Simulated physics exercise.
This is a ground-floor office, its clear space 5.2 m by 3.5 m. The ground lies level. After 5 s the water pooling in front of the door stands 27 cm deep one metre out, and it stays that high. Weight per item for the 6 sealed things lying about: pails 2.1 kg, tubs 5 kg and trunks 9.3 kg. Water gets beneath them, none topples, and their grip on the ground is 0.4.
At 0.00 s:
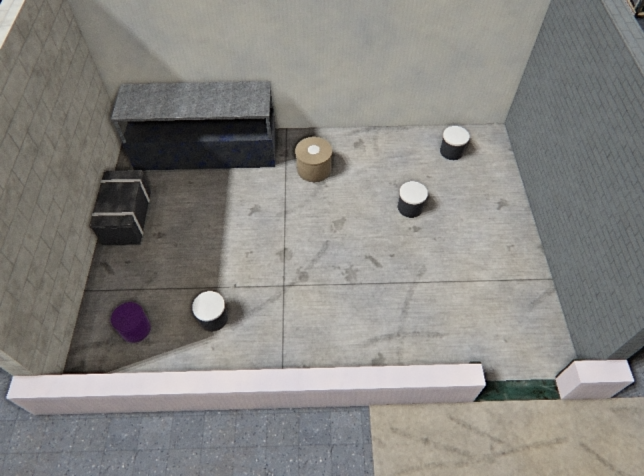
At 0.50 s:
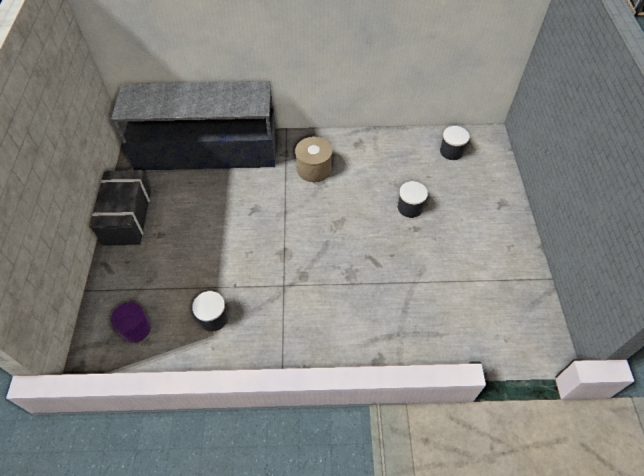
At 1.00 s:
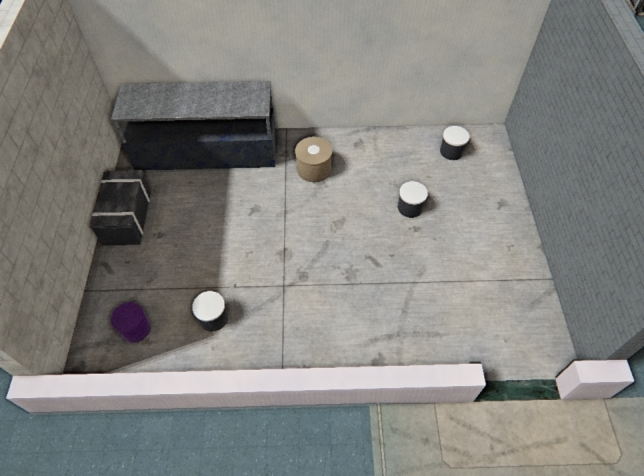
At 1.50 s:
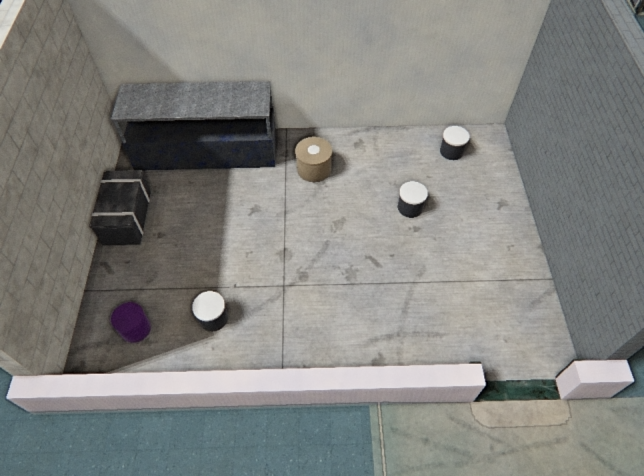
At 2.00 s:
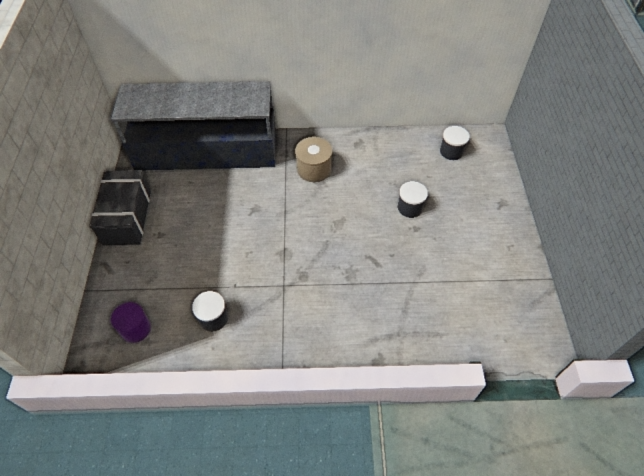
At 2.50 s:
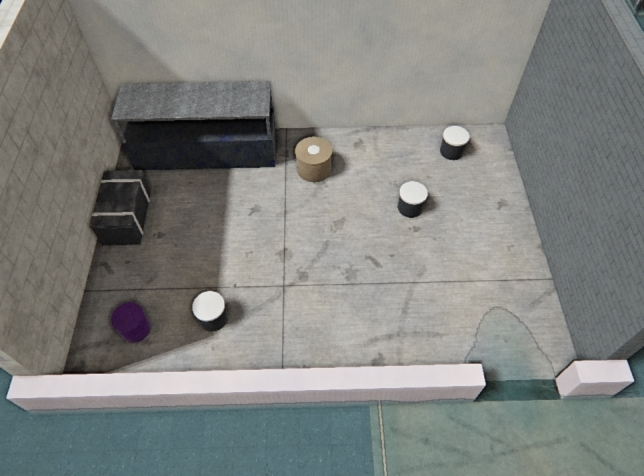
At first the ground outside a walled room holding tubs, dark boxes and a small purple container looks dry. Bluish-green water then covers the paving on the left, spreads across the paler ground before the doorway, and finally pushes a rounded tongue inside, while none of the objects move.
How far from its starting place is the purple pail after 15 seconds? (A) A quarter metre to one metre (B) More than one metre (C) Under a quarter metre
A, A quarter metre to one metre.
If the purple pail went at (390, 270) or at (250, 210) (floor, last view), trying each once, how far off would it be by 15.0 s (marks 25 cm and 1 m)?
A long trip, then a long trip.
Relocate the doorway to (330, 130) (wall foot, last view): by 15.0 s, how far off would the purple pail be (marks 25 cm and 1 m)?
The purple pail drifts well away.
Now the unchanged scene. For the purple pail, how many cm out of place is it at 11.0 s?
By that time, close to 60 cm.
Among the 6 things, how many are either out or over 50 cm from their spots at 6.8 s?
The number I get is 2.
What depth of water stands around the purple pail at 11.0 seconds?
Depth approx. 14 cm.
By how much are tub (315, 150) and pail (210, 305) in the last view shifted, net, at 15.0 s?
Respectively 300 and 80 cm.
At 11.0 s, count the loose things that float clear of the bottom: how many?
Count: 6.
After 3.5 s the purple pail is near (127, 317), 0.0 m from its start, aground; 0 afloat.
After 6.8 s the purple pail is near (127, 317), 0.0 m from its start, aground; 2 afloat.
After 11.0 s the purple pail is near (61, 359), 0.7 m from its start, afloat; 6 afloat.
After 15.0 s the purple pail is near (86, 335), 0.4 m from its start, afloat; 6 afloat.
